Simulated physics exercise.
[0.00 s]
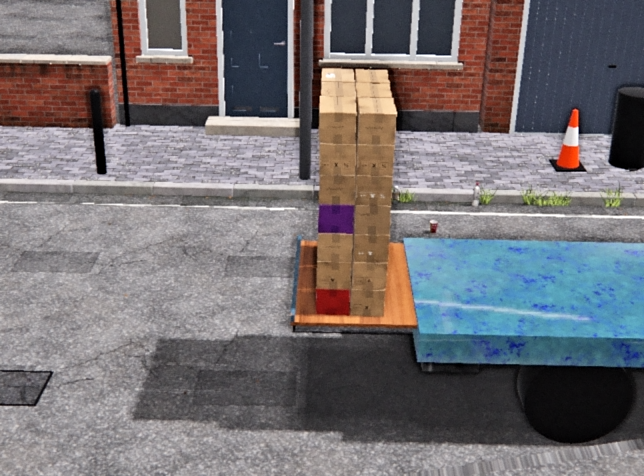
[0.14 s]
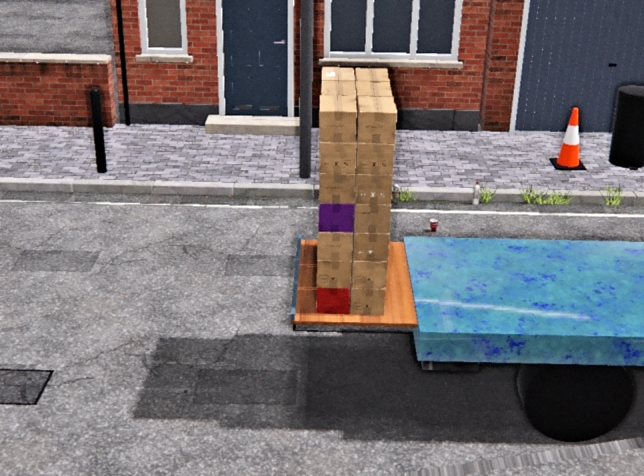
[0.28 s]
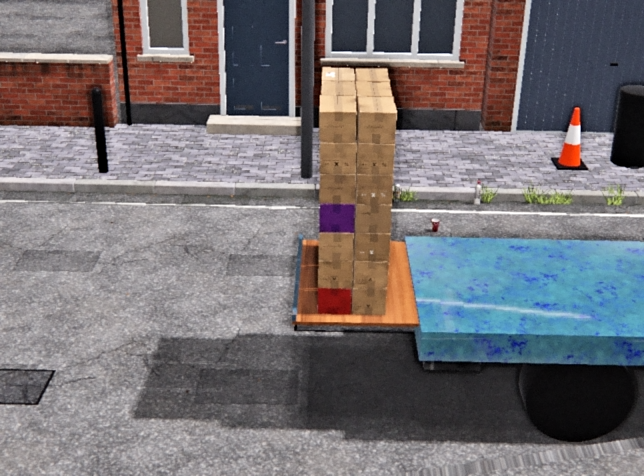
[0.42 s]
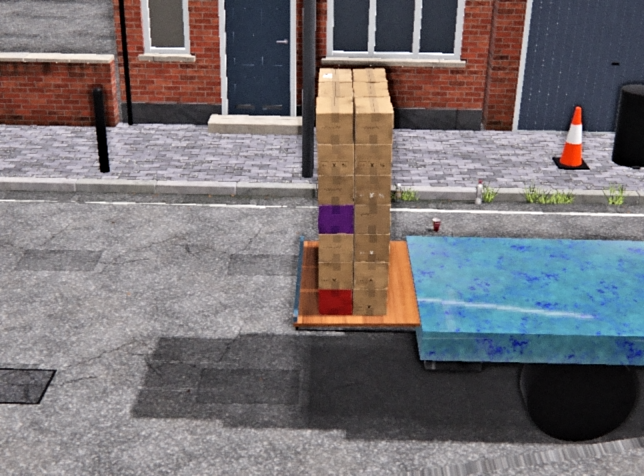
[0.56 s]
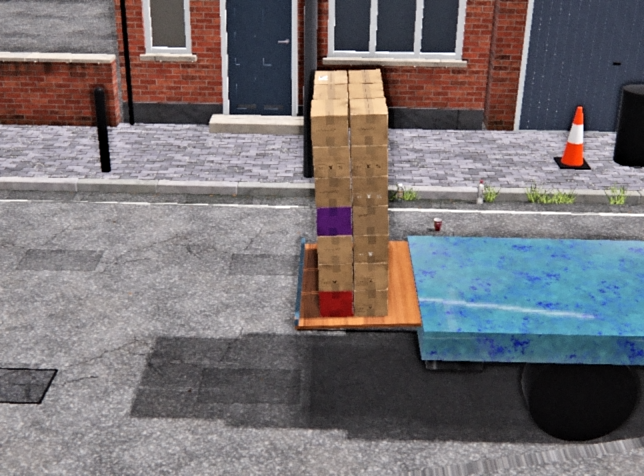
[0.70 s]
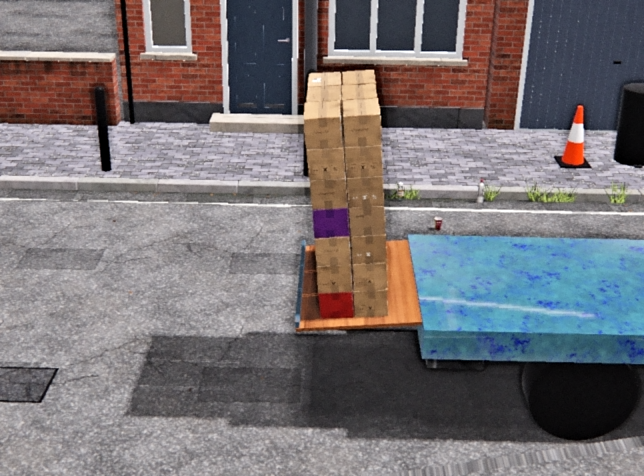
Tall stack of brown boxes, one purple and one red, standing still on a wooden flap, then leaning slightly left.
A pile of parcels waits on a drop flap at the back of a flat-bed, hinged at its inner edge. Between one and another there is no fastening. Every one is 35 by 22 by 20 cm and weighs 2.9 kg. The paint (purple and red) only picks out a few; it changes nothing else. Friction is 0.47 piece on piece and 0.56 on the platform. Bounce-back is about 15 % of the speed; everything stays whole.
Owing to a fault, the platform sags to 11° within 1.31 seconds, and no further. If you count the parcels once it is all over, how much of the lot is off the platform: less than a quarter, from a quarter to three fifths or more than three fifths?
Counted that way, it is upwards of three fifths of them.
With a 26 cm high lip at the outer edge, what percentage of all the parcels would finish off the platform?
I'd say 60 % in that case.
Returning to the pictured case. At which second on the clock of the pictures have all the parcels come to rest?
That comes at about 4.0 s.
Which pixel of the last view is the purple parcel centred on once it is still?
Its centre finishes around pixel (195, 391) in the last picture.
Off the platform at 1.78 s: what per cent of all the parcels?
By that time it is 25 percent.
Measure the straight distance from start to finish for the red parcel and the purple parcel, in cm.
For red it's 20 cm, and for purple it's 180 cm.
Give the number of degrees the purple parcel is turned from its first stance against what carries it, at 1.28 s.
Some 0°.
Around 1.28 s, slope 11°; none of the 42 parcels off the platform, 30 disturbed; purple parcel displaced 28 mm.
Around 1.78 s, slope 11°; 10 of the 42 parcels off the platform; purple parcel tipped 21°; red parcel tipped 20°.
Around 2.10 s, slope 11°; 30 of the 42 parcels off the platform; purple parcel tipped 55°, 26 cm lower; red parcel tipped 50°.
Around 2.40 s, slope 11°; 33 of the 42 parcels off the platform; purple parcel on its side; red parcel tipped 57°.
Finally (4.3 s), slope 11°; 33 of the 42 parcels off the platform; purple parcel on its side; red parcel on its side. That is 79 per cent. Seen by the last camera, middles, purple parcel near (195, 391), red parcel near (310, 299).
